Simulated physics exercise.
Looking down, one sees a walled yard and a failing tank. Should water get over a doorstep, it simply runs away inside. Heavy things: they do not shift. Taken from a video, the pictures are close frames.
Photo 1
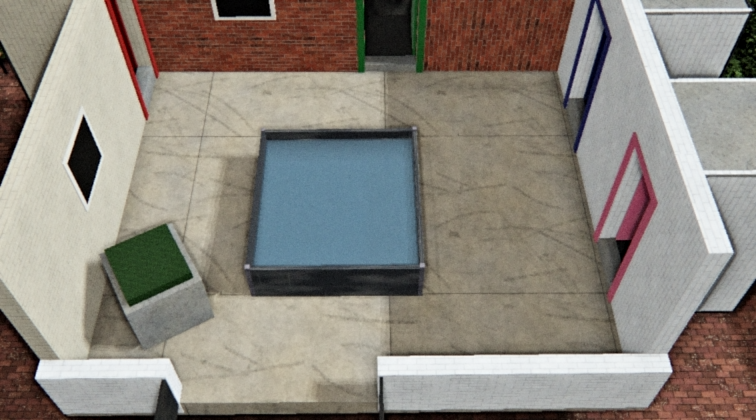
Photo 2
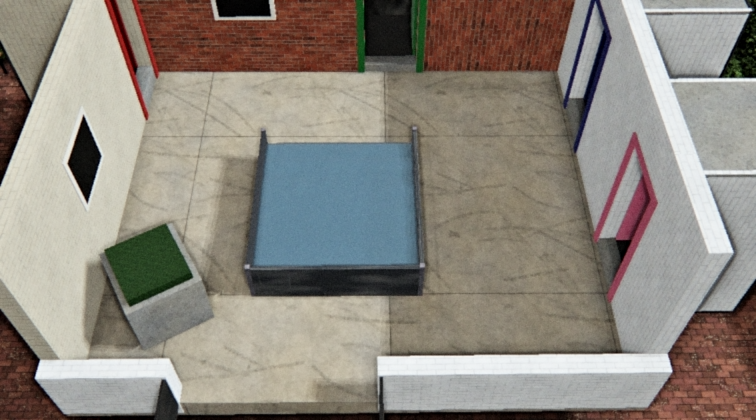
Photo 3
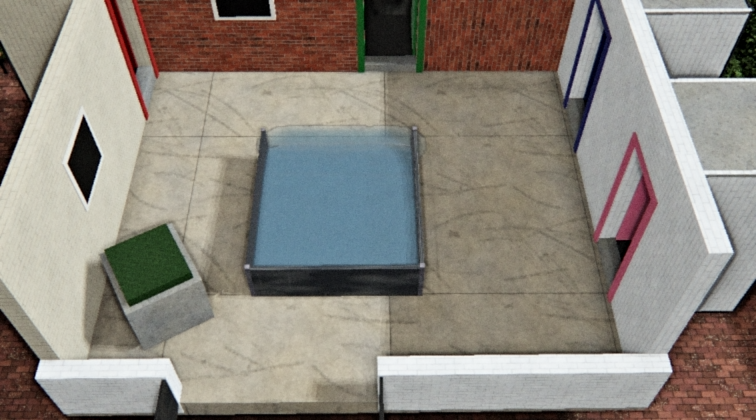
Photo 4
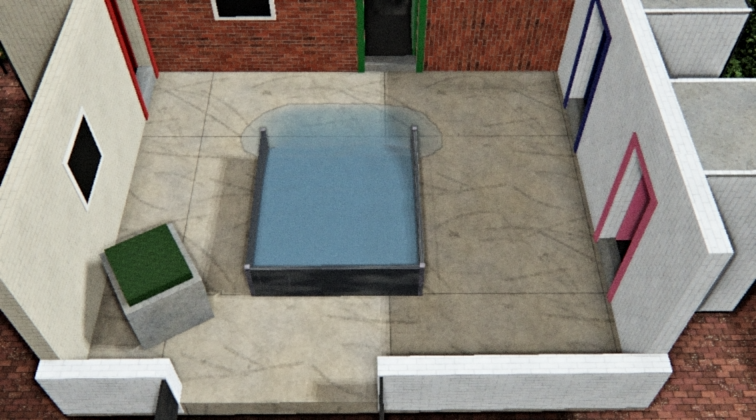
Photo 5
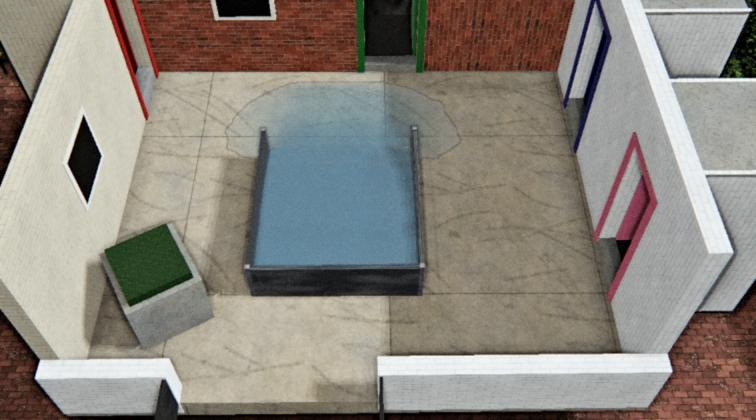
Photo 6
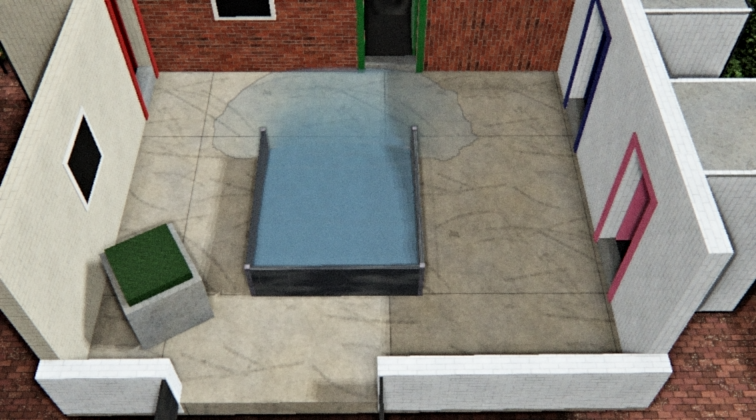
In a walled yard with coloured door surrounds, an open tank of blue water stands whole beside a planter. The tank's far side disappears, and water pours through the gap, then fans out across the paving in a widening sheet that spreads toward the brick back wall.
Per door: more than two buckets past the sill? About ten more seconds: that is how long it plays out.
Red door at or under, green door over, blue door at or under, pink door at or under.
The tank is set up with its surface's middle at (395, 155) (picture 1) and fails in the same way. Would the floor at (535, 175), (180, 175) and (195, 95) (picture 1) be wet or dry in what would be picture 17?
As listed: Untouched, untouched, reached.
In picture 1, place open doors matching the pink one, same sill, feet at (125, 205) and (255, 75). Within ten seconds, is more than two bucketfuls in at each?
Order as asked: Remains below, gets beyond it.
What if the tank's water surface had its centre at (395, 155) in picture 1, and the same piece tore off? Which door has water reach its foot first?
I say the green-painted one.
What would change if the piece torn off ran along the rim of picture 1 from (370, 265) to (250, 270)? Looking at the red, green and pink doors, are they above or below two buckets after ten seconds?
The red one keeps below it, the green one lets less in, the pink one keeps below it.
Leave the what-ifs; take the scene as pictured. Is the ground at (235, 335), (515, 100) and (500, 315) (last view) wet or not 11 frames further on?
Result, as listed: Not wetted / wetted / not wetted.
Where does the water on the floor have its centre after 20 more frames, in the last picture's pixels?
It is around (348, 141).
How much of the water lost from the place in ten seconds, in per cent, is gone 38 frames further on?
Result, approximate: 40 per cent.
A moment on, water covers 25 % of the floor; the red door not reached, the green door over two buckets in, the blue door not reached, the pink door not reached.
Next, water covers 30 % of the floor; the red door wet at the sill, nothing in, the green door far over two buckets in, the blue door not reached, the pink door not reached.
Then, water covers 45 % of the floor; the red door under two buckets in, the green door far over two buckets in, the blue door wet at the sill, nothing in, the pink door not reached.
Later, water covers 85 % of the floor; the red door under two buckets in, the green door far over two buckets in, the blue door wet at the sill, nothing in, the pink door wet at the sill, nothing in.
In the end, water covers 95 % of the floor; the red door under two buckets in, the green door far over two buckets in, the blue door wet at the sill, nothing in, the pink door wet at the sill, nothing in.
